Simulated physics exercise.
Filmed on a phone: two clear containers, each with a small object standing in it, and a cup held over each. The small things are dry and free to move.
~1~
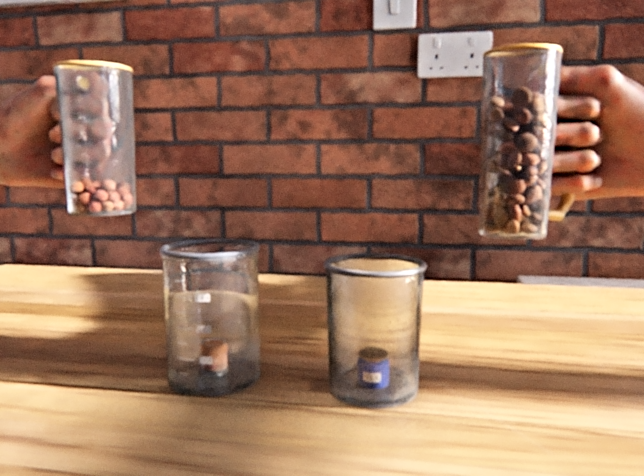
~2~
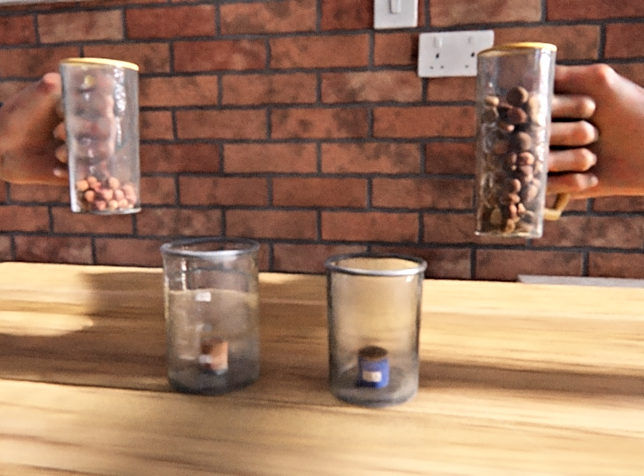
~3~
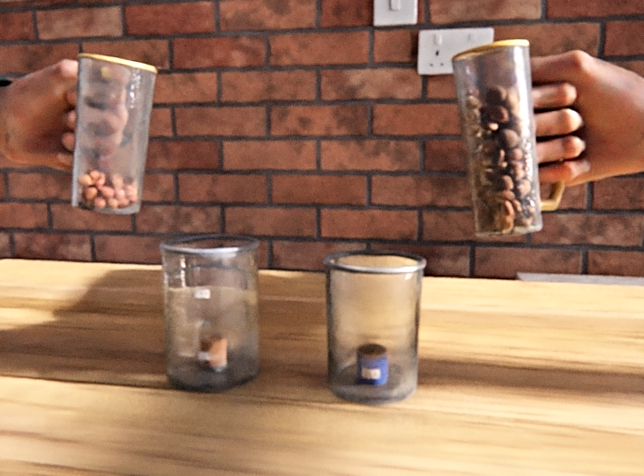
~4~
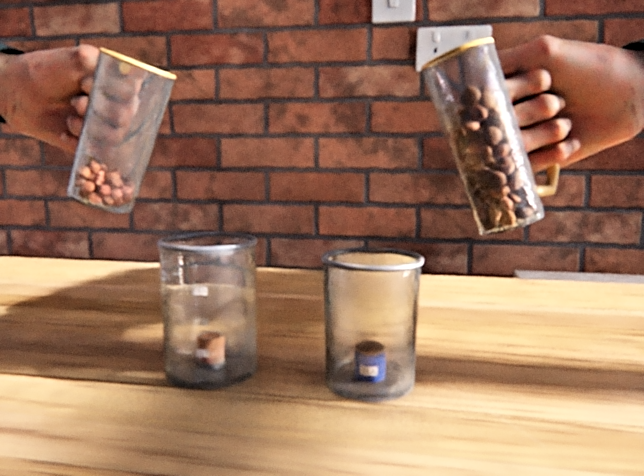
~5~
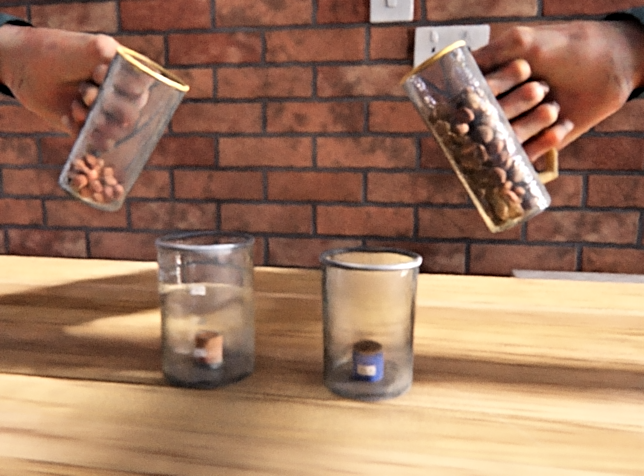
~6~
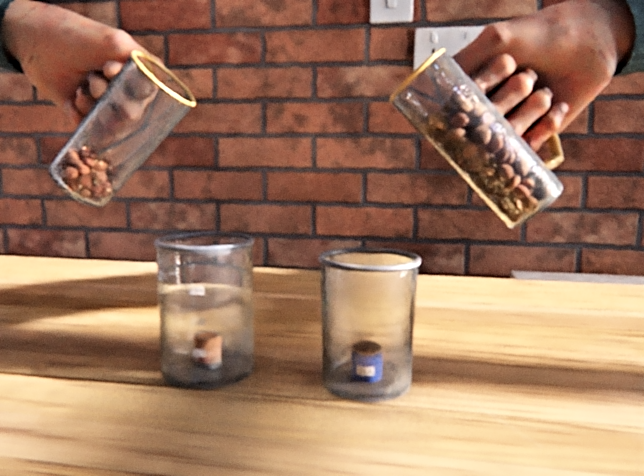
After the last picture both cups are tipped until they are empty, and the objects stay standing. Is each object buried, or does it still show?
The left object keeps its head above the surface and the right object disappears under the fill.
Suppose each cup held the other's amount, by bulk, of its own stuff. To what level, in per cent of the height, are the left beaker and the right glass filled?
Left about 40, right about 20.
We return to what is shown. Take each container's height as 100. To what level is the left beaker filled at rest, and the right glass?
Some 15 per cent left and 50 right.
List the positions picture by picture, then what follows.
In the first picture, small tin in the left beaker at (214, 356), a quarter of its height or less; left cup at (99, 142), a quarter full of clay pellets; small canister in the right glass at (373, 368), a quarter of its height or less; right cup at (517, 146), three quarters full of bits of dog kibble.
In the second picture, left cup at (103, 140), upright; right cup at (511, 145), upright.
In the third picture, left cup at (112, 137), tipped 9°; right cup at (498, 143), tipped 9°.
In the fourth picture, left cup at (119, 134), tipped 20°; right cup at (484, 141), tipped 20°.
In the fifth picture, left cup at (121, 133), tipped 32°; right cup at (476, 140), tipped 32°.
In the sixth picture, small tin in the left beaker at (208, 348); left cup at (121, 133), tipped 43°; small canister in the right glass at (367, 362); right cup at (476, 141), tipped 43°.
Then, 0.34 s after the last picture, left beaker empty, all of its cupful still in the cup; right glass empty, all of its cupful still in the cup.
Then, 0.78 s after the last picture, left beaker empty, all of its cupful still in the cup; right glass empty, all of its cupful still in the cup.
Then, 1.25 s after the last picture, left beaker nearly empty, about two thirds of its cupful still in the cup; right glass nearly empty, most of its cupful still in the cup.
At rest, left beaker nearly empty (surface near (208, 345)), nothing beside it; right glass half full (surface near (368, 319)), nothing beside it; the left thing is still showing; the right thing is covered.
